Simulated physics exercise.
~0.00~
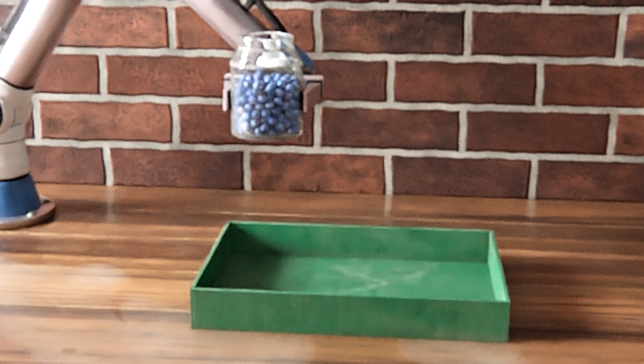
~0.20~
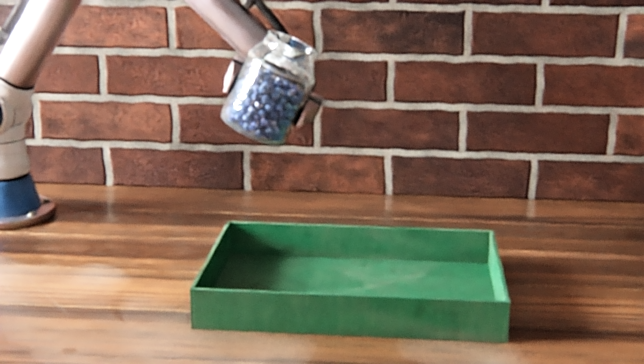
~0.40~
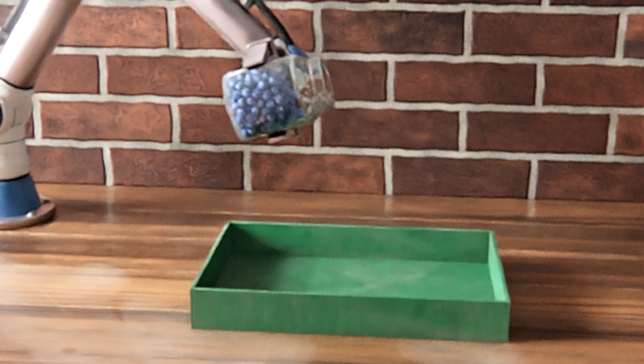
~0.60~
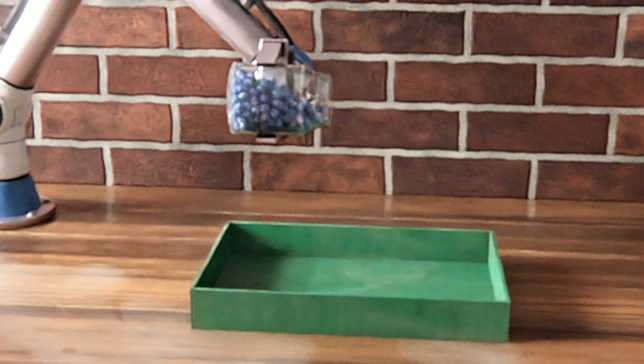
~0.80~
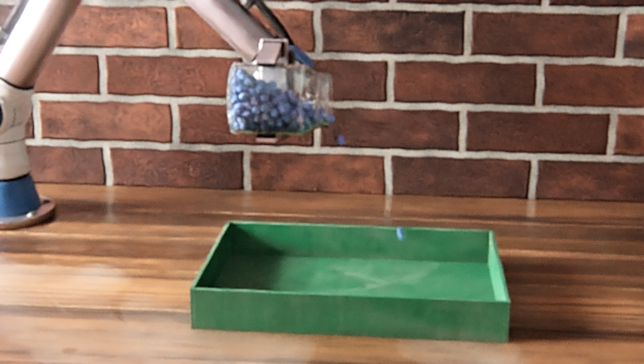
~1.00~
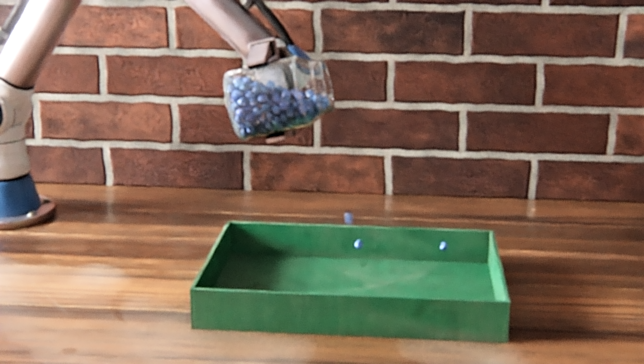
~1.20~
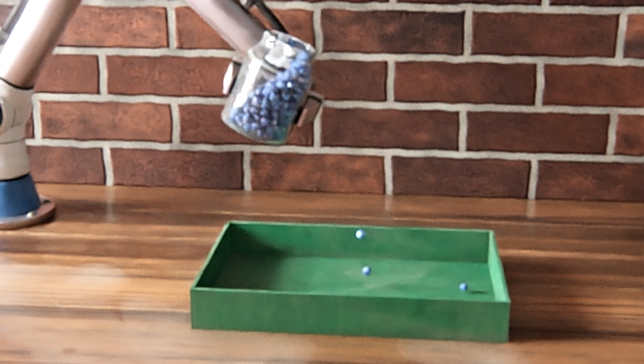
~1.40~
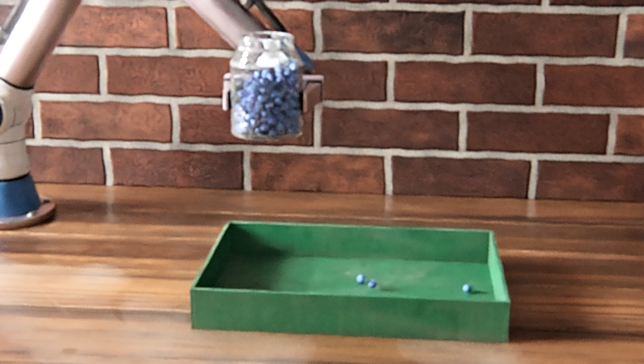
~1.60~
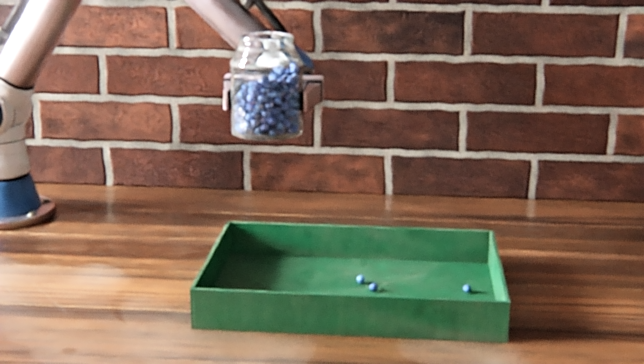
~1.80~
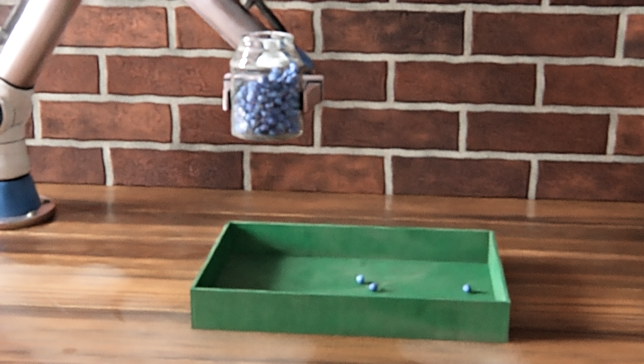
On a wooden table by a brick wall, a robot arm tipped a glass jar of blue beads onto its side above a green tray, spilling just three, then turned it upright again, leaving nearly all the beads still inside.
